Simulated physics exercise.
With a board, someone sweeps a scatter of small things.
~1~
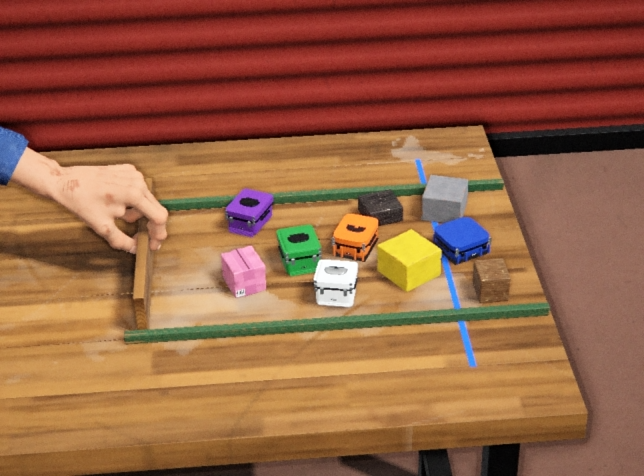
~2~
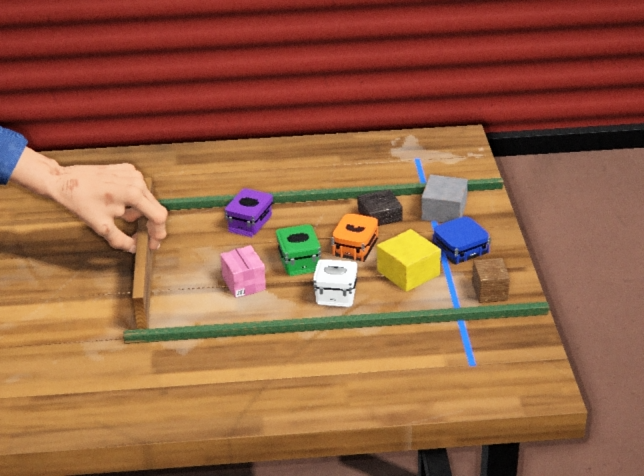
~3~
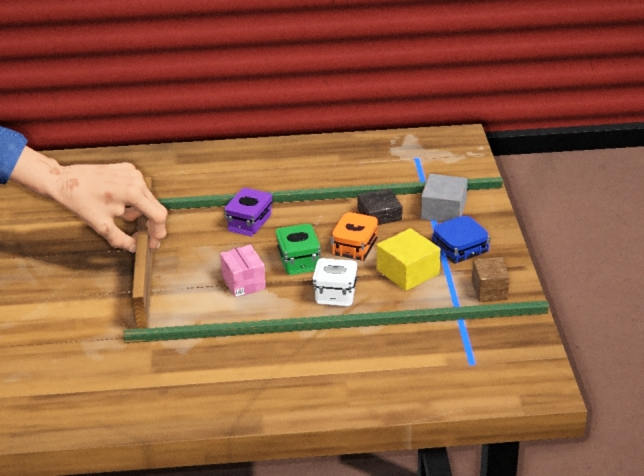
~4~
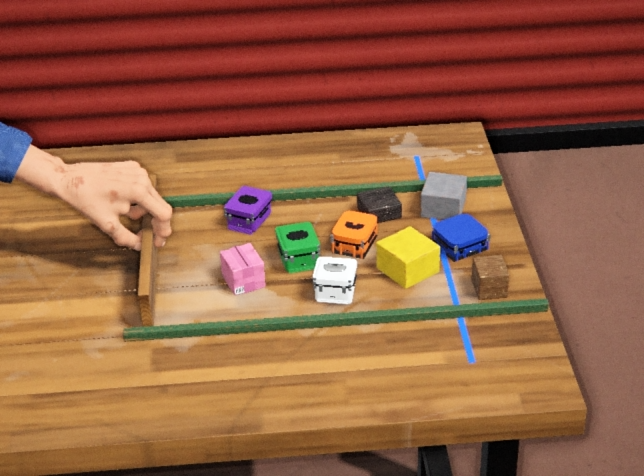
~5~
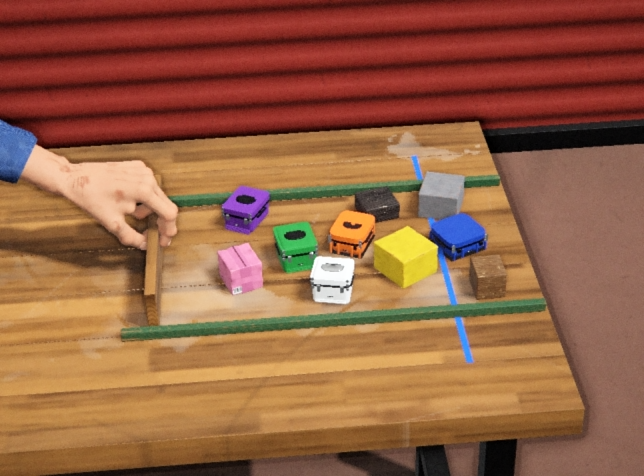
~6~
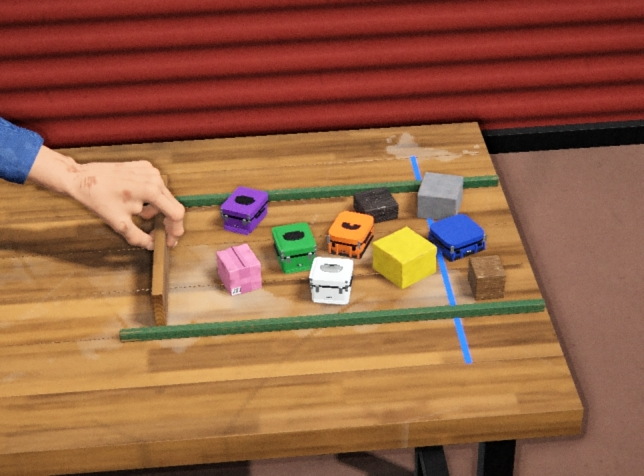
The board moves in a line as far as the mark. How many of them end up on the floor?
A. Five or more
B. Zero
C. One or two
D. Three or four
C, one or two.
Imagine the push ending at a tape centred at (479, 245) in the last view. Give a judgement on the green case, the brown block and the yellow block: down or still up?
In order, the green case keeps its spot, then the brown block goes off the edge, then the yellow block goes off the edge.
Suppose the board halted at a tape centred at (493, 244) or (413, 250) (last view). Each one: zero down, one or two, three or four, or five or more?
Counts by place: Five or over, then no fall at all.
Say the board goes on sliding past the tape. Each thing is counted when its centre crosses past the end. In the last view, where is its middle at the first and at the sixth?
First at (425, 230), next at (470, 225).
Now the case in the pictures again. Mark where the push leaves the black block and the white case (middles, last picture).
Final centres, in order: Near (475, 194), near (504, 283).
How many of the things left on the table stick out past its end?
3 in all.
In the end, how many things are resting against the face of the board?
Count: 3.
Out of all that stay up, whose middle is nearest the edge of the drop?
Ending up nearest is the brown block.
Early on, none off yet; brown block at rest near (487, 278); blue case at rest near (457, 238); grey block at rest near (440, 197).
A while later, none off yet; brown block moving near (493, 280); blue case travelled a little near (468, 234); grey block travelled about its own width near (468, 193).
Finally, the number that fall off is one or two; lost, grey block.
